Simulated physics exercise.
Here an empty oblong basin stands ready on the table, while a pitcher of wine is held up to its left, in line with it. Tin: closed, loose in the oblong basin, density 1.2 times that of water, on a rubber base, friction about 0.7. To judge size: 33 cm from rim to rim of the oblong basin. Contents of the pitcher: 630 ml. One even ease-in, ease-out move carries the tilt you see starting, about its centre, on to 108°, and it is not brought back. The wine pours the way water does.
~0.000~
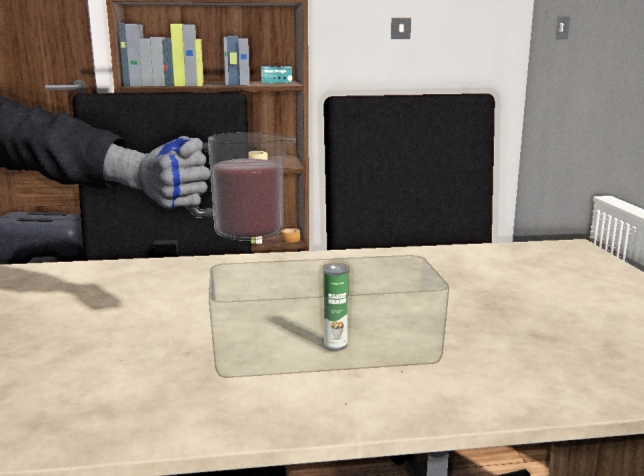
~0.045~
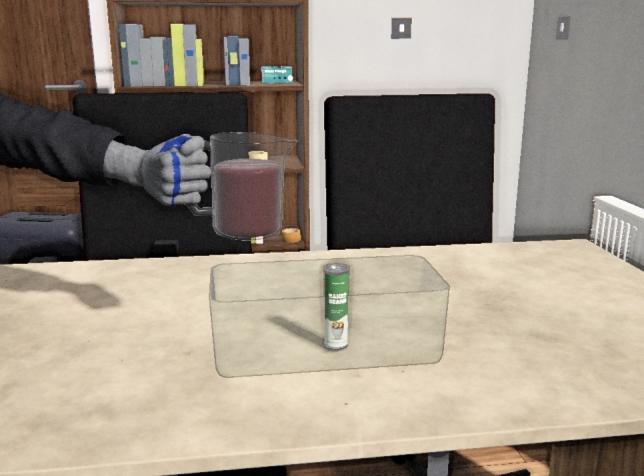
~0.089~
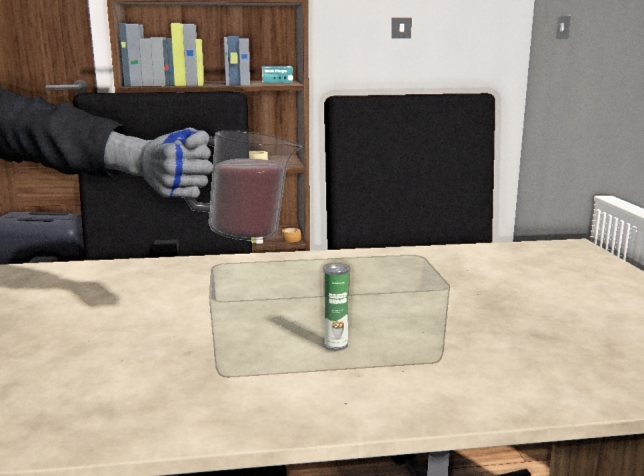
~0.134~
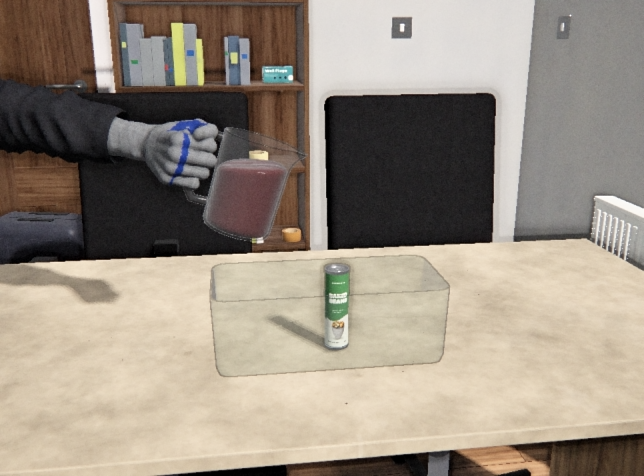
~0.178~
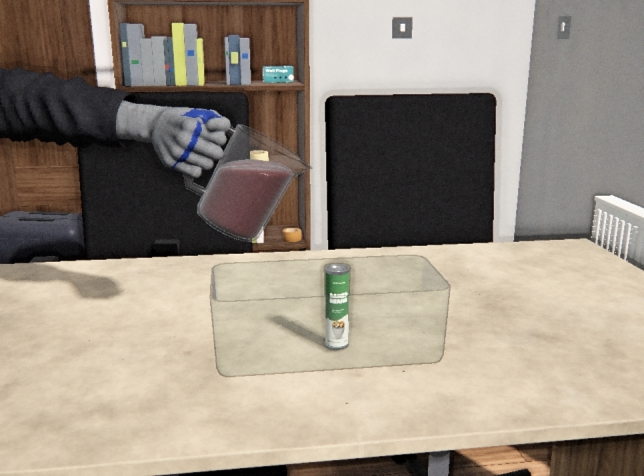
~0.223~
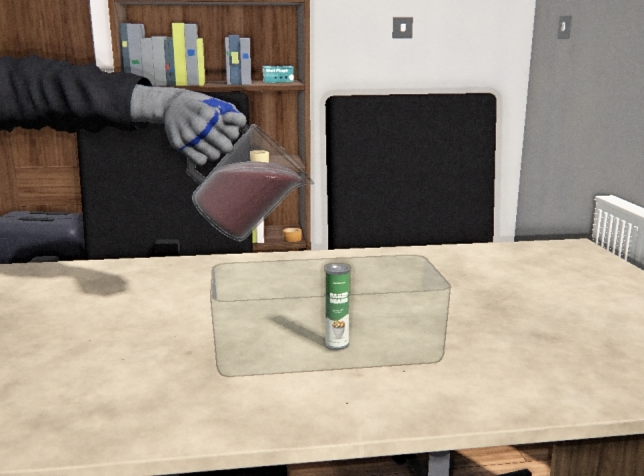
A gloved hand tilts a pitcher of wine rightward above a clear basin holding a tin.
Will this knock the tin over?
Watch, it's going to go down.
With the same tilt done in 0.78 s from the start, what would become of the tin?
The tin tips over.
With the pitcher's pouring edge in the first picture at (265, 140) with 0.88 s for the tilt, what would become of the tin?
Result: Tin upright.
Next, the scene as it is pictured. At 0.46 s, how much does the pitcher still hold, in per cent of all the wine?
I'd put it near 60 percent.
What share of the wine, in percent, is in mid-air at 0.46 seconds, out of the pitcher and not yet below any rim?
Around 30 in a hundred.
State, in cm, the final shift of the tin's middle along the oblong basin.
Roughly 8.5 cm.
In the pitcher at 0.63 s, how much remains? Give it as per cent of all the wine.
Near 18 percent, more or less.
After 0.46 s the tilt is 105° and 60 per cent is still to pour; the tin stands where it began.
After 0.63 s the tilt is 108° and 17 per cent is still to pour; the tin leans 6°.
After 0.81 s the tilt is 108° and 3 per cent is still to pour; the tin lies on its side.
After 1.01 s the tilt is 108° and 0 per cent is still to pour; the tin lies on its side.
In the end the tin lies on its side.
